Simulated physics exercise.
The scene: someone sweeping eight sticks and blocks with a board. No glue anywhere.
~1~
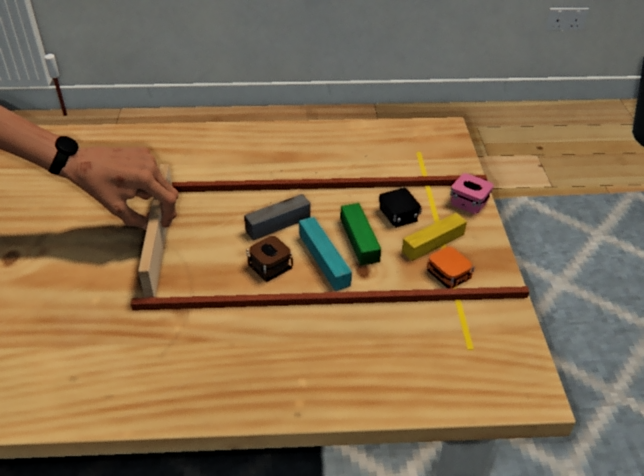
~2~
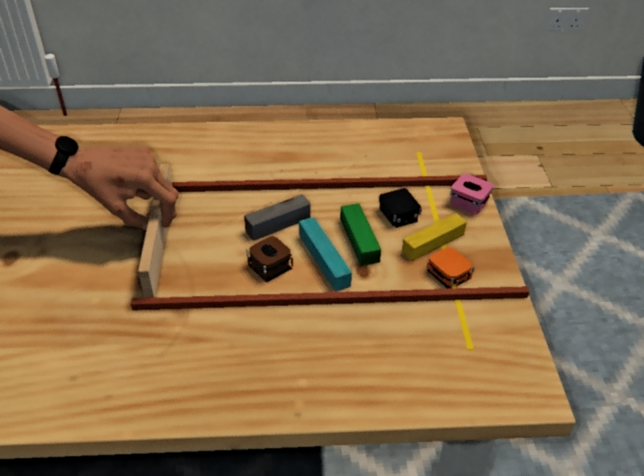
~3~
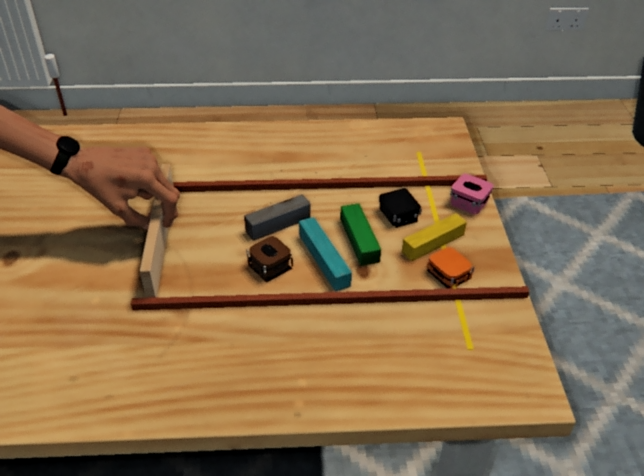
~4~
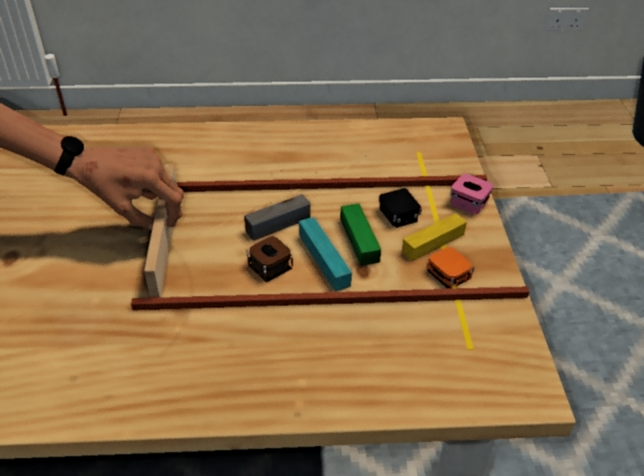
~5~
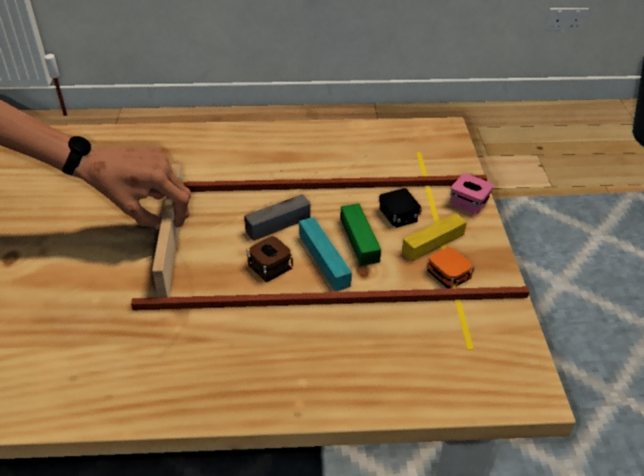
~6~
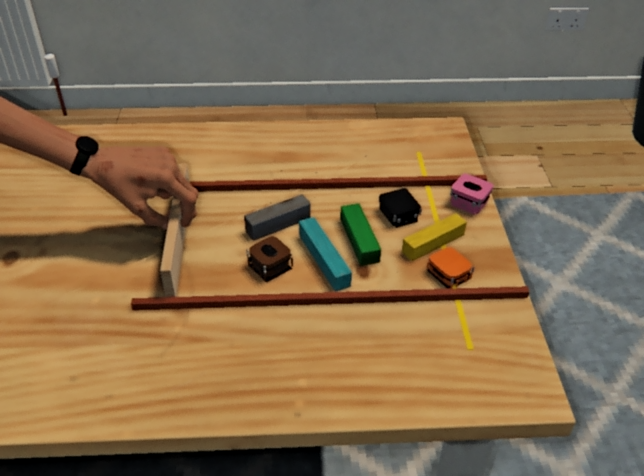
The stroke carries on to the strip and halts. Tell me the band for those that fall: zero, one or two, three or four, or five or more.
As it turns out, the number that fall off is three or four.
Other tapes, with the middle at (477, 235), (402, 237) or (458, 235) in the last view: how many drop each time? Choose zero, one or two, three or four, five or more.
The falls would be five or more; zero; 3 or 4.
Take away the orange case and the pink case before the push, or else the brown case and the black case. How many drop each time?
1 in the first case, 0 in the second.
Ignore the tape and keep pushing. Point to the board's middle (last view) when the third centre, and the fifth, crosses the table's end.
About (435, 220), then (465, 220).
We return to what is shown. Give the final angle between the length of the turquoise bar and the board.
Roughly 25° out of line.
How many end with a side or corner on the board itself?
2 of them.
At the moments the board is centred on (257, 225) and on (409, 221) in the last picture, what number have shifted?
2 and 8.
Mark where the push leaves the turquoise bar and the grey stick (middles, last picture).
The turquoise bar at (486, 248), the grey stick at (443, 202).
A little later, none off yet; pink case at rest near (471, 194); orange case at rest near (450, 269); yellow bar at rest near (435, 237).
When it is over, the number that fall off is three or four; down, yellow bar, orange case and pink case.
